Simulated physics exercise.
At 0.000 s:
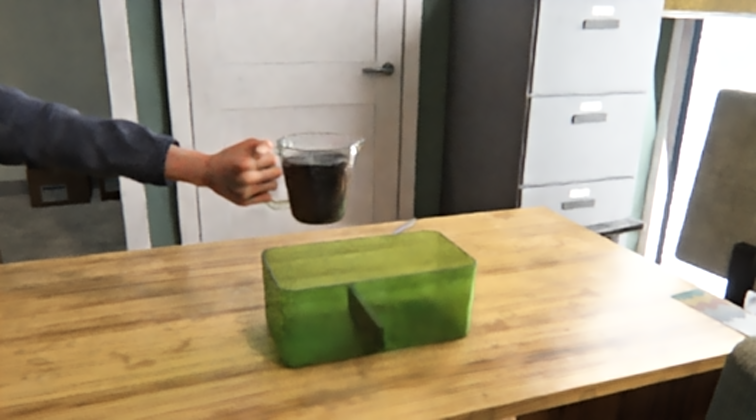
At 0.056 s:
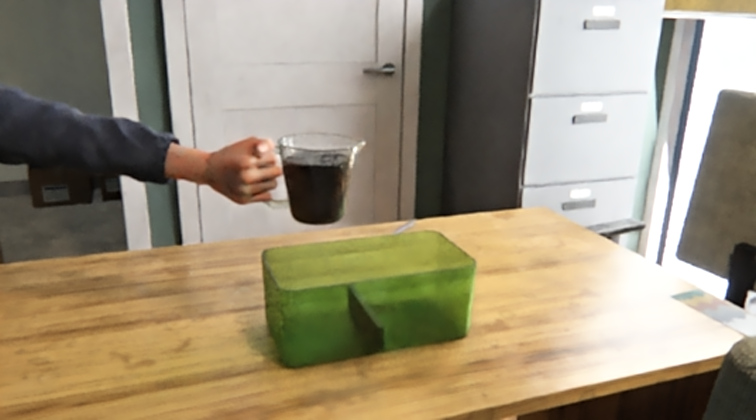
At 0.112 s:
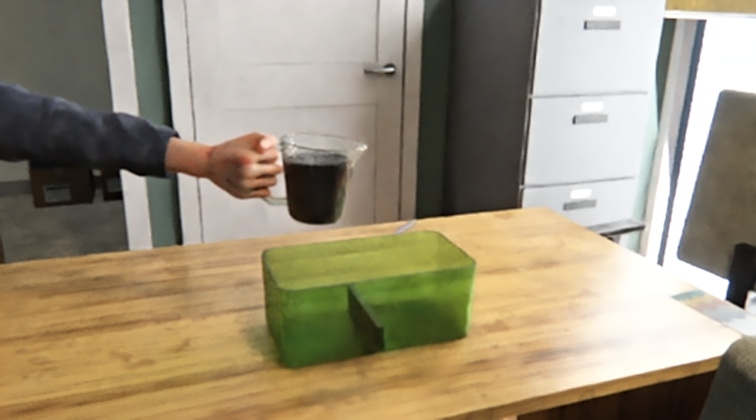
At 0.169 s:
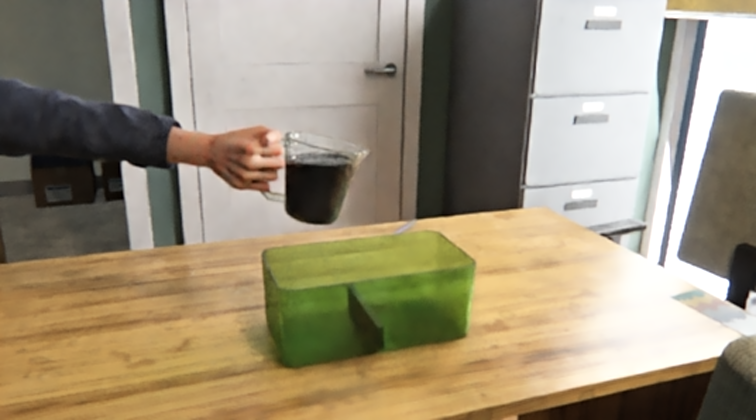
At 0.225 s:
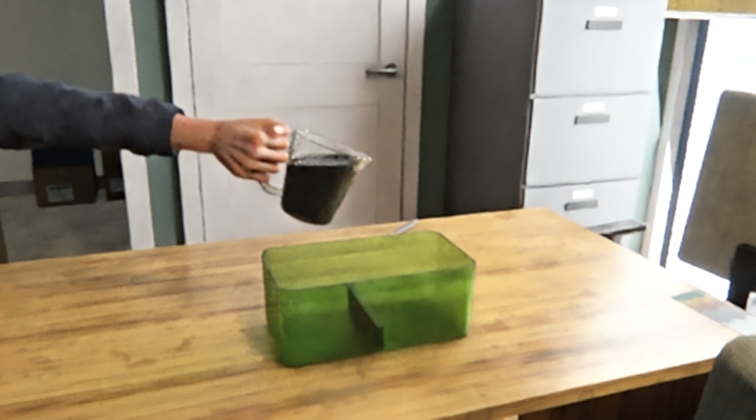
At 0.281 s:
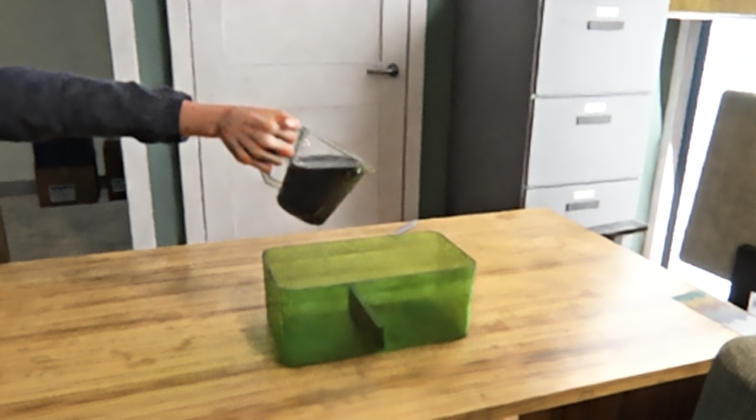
On a wooden table sat an empty green basin with a low divider, while a hand held a glass jug of dark liquid above it, then gradually tilted the jug to the right.
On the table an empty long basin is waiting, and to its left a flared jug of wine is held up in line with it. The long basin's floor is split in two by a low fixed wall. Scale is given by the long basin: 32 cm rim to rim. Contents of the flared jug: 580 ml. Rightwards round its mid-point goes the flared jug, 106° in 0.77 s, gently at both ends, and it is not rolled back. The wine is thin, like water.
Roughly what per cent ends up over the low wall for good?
About 93 in every hundred.
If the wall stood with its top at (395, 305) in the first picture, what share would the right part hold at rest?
Then about 55 per cent.
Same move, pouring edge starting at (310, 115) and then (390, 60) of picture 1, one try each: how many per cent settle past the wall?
About 25 %, then about 60 %.
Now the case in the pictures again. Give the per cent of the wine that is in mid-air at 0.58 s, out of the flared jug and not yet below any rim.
At that moment, about 26 percent.
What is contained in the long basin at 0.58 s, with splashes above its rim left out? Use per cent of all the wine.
About 20 per cent.
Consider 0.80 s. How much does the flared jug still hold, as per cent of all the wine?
I reckon near 8 per cent still sits there.
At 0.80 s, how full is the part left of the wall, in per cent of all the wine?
About 3 percent.
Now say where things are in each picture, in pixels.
In the first frame, tilt 0°; pouring edge (364, 140); surface from (282, 160) to (350, 156); the long basin's rim runs from (270, 271) to (457, 247); the wall's top is at (365, 305).
In the second frame, tilt 1°; pouring edge (365, 141); surface from (283, 160) to (350, 157).
In the third frame, tilt 5°; pouring edge (366, 145); surface from (285, 159) to (352, 157).
In the fourth frame, tilt 12°; pouring edge (369, 151); surface from (287, 159) to (355, 158).
In the fifth frame, tilt 21°; pouring edge (372, 159); surface from (288, 163) to (360, 160).
In the sixth frame, tilt 31°; pouring edge (374, 169); surface from (288, 169) to (368, 164).
After 0.58 s the tilt is 91° and 54 per cent is still to pour, 0 is left of the wall and 20 right of it.
After 0.80 s the tilt is 106° and 8 per cent is still to pour, 3 is left of the wall and 79 right of it.
After 1.02 s the tilt is 106° and 0 per cent is still to pour, 5 is left of the wall and 93 right of it.
After 1.27 s the tilt is 106° and 0 per cent is still to pour, 5 is left of the wall and 93 right of it.
In the end 5 per cent lies left of the wall, 93 right of it and 1 outside.
